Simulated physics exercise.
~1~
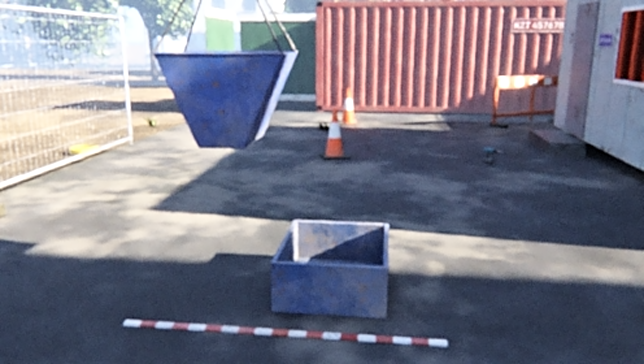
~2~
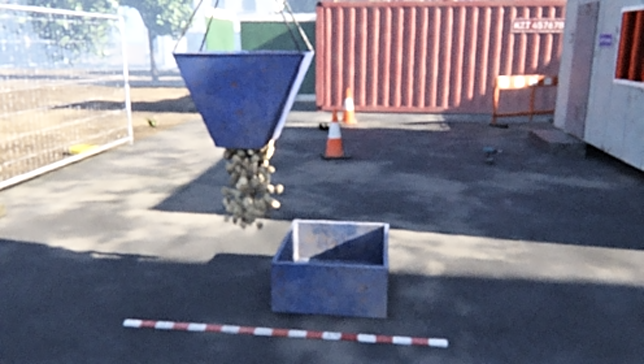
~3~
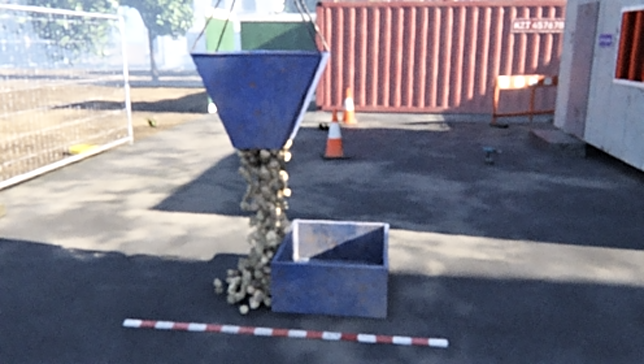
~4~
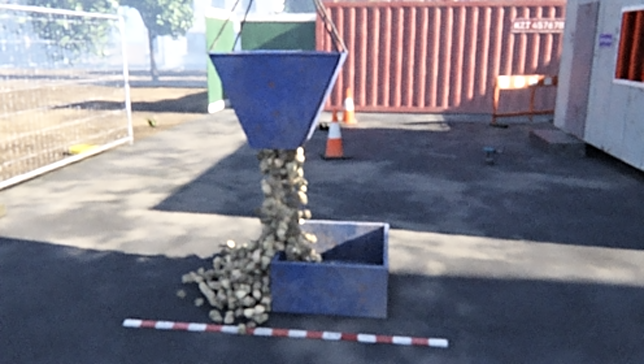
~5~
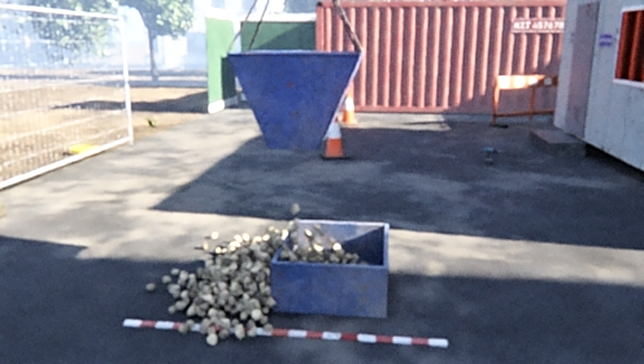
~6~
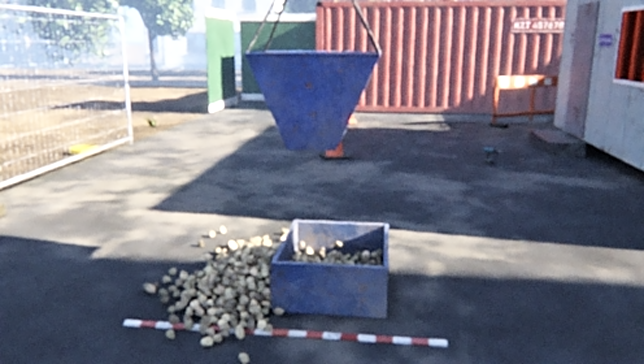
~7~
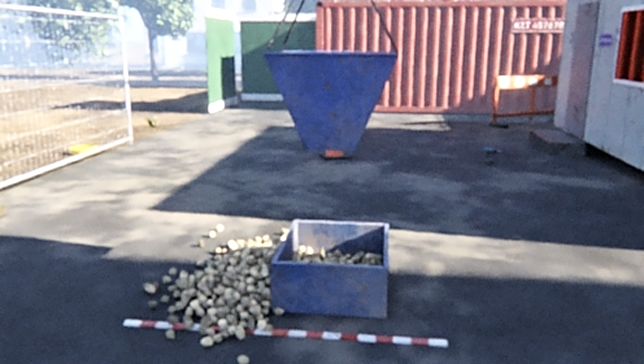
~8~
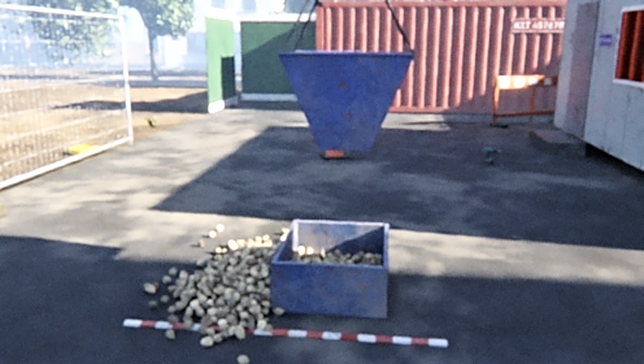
To begin with, a blue hopper hangs from cables above a paved yard, up and to the left of an open blue bin, with a red and white striped staff lying in front. As the hopper travels right, pale stones pour from its bottom and drop to the ground left of the bin. The stream keeps falling as the hopper moves on, building a heap against the bin's left side, and its last part lands inside. Emptied, the hopper continues rightwards. Finally, most stones lie spread left of the bin, some across the staff, while a smaller share rests inside.
